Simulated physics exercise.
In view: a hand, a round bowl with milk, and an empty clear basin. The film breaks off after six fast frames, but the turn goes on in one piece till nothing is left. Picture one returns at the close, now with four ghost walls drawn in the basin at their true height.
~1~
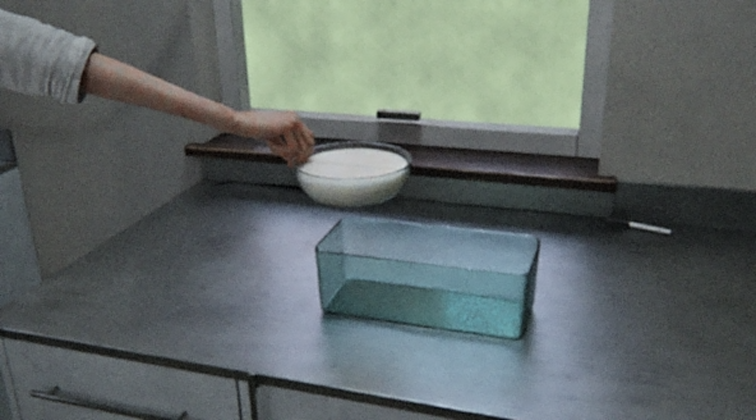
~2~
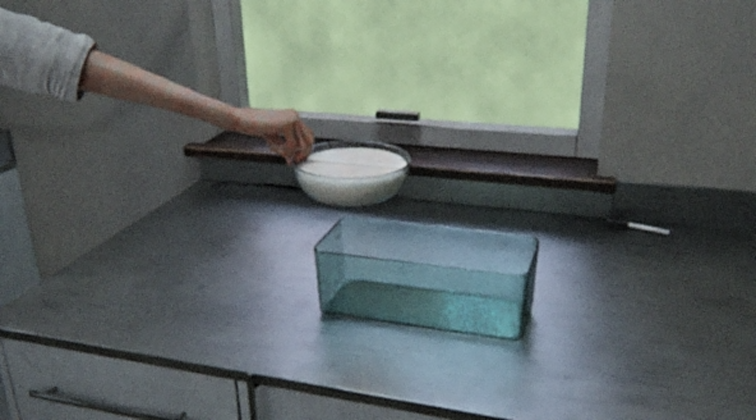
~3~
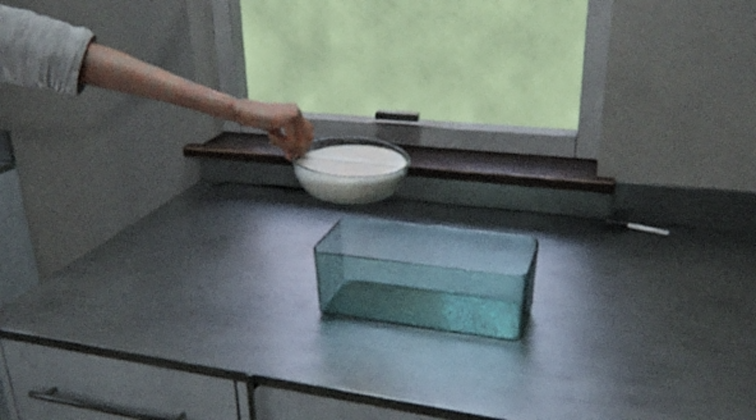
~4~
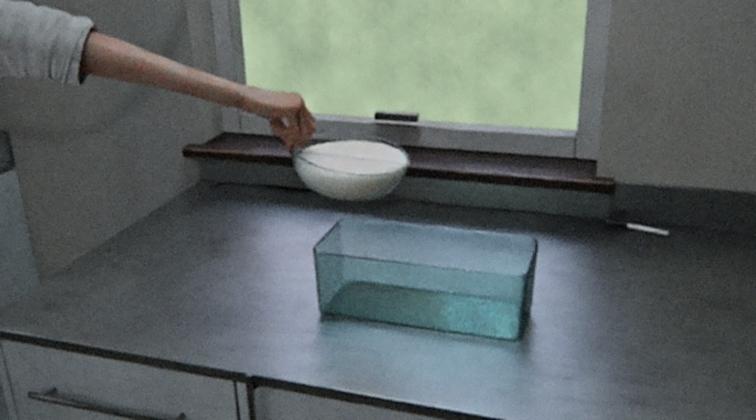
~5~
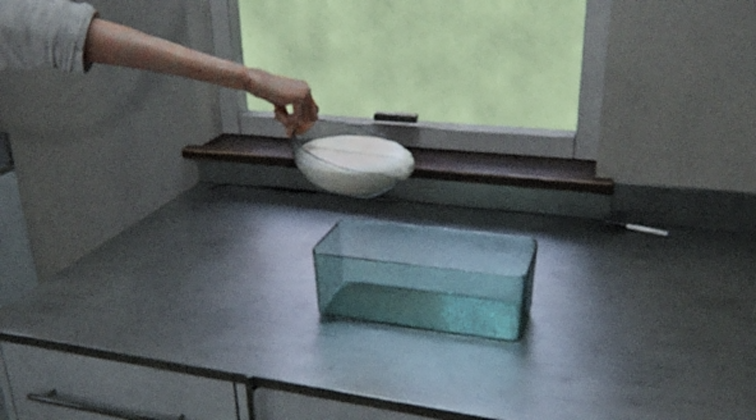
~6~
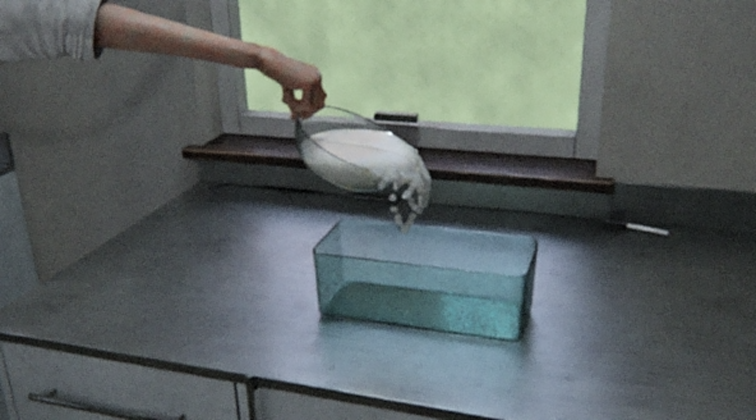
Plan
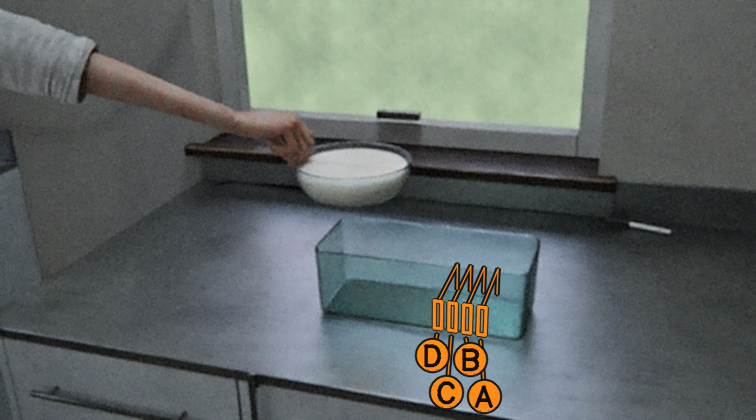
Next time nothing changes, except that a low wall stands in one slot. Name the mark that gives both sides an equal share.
Place B.
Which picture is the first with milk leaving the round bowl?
In picture 5.
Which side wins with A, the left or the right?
The left side.
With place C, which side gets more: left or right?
The right one.
On the marked copy, A at (480, 340); B at (465, 338); C at (451, 336); D at (436, 333).
Choosing A, about 76 % ends left of the wall and 20 % right of it; 4 % is lost outside.
Choosing B, about 48 % ends left of the wall and 48 % right of it; 4 % is lost outside.
Choosing C, about 28 % ends left of the wall and 68 % right of it; 4 % is lost outside.
Choosing D, about 15 % ends left of the wall and 81 % right of it; 4 % is lost outside.
